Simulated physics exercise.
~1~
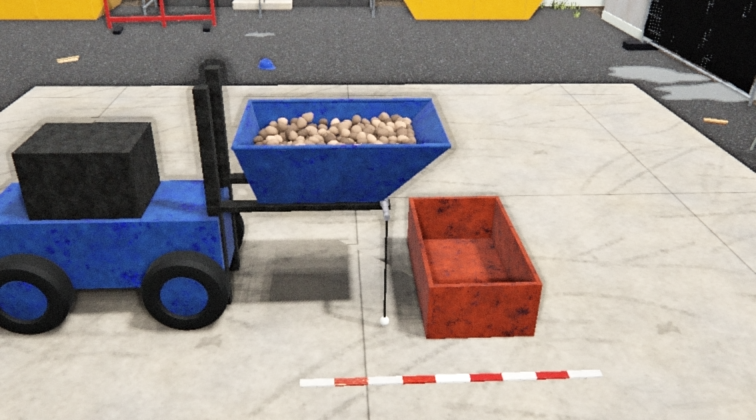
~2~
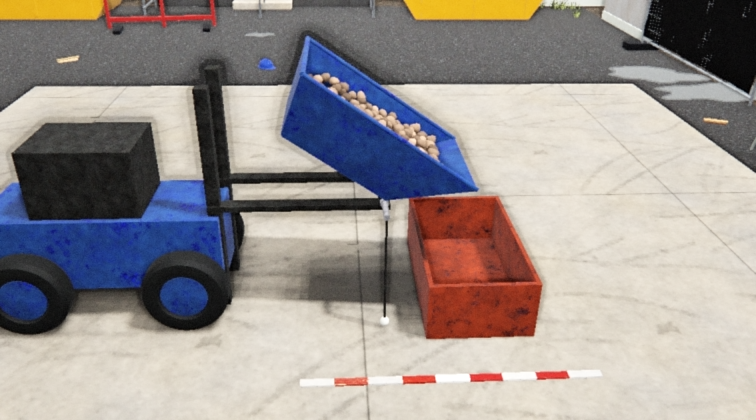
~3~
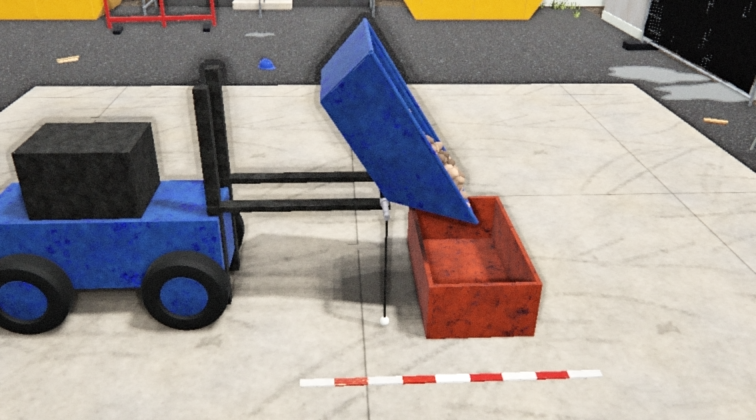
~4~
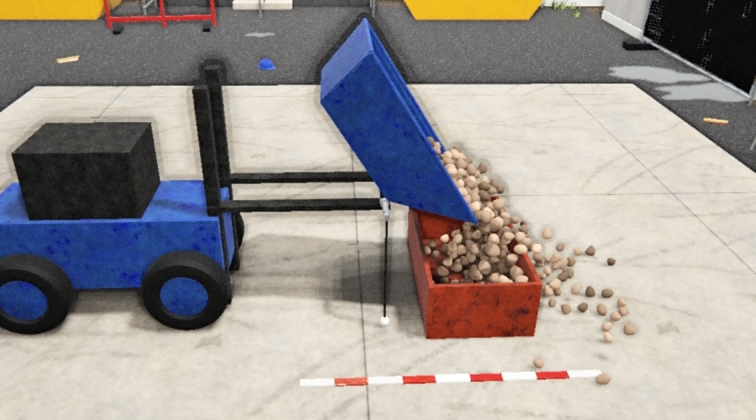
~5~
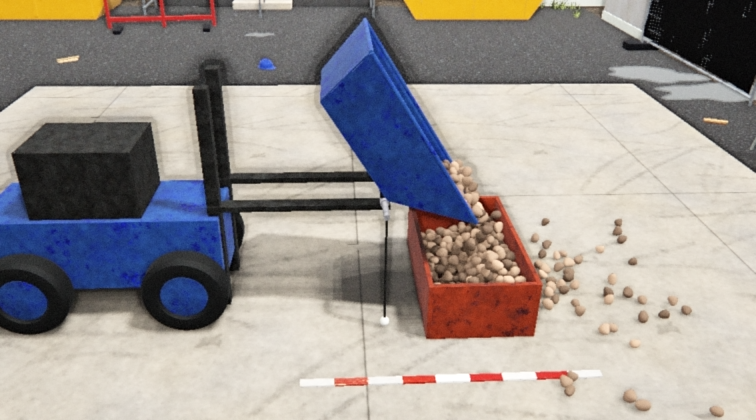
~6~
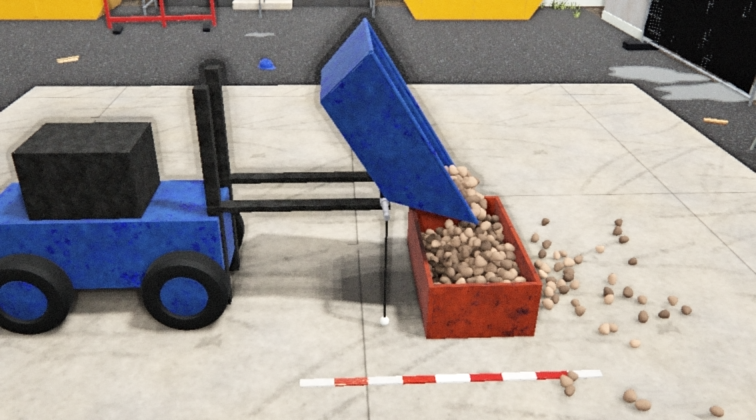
A blue fork truck with black wheels and a black block on its back stands at the left of a pale concrete yard, seen from the side and slightly above. Its forks hold a blue skip of brown, rounded stones beside an open red bin, with a red and white striped bar on the ground in front. The skip tips right, its stones staying inside, then tilts steeply over the bin. The stones pour out, most filling the bin while some scatter across the concrete to the right. Finally, the skip stays tilted, with a few stones still at its lip.
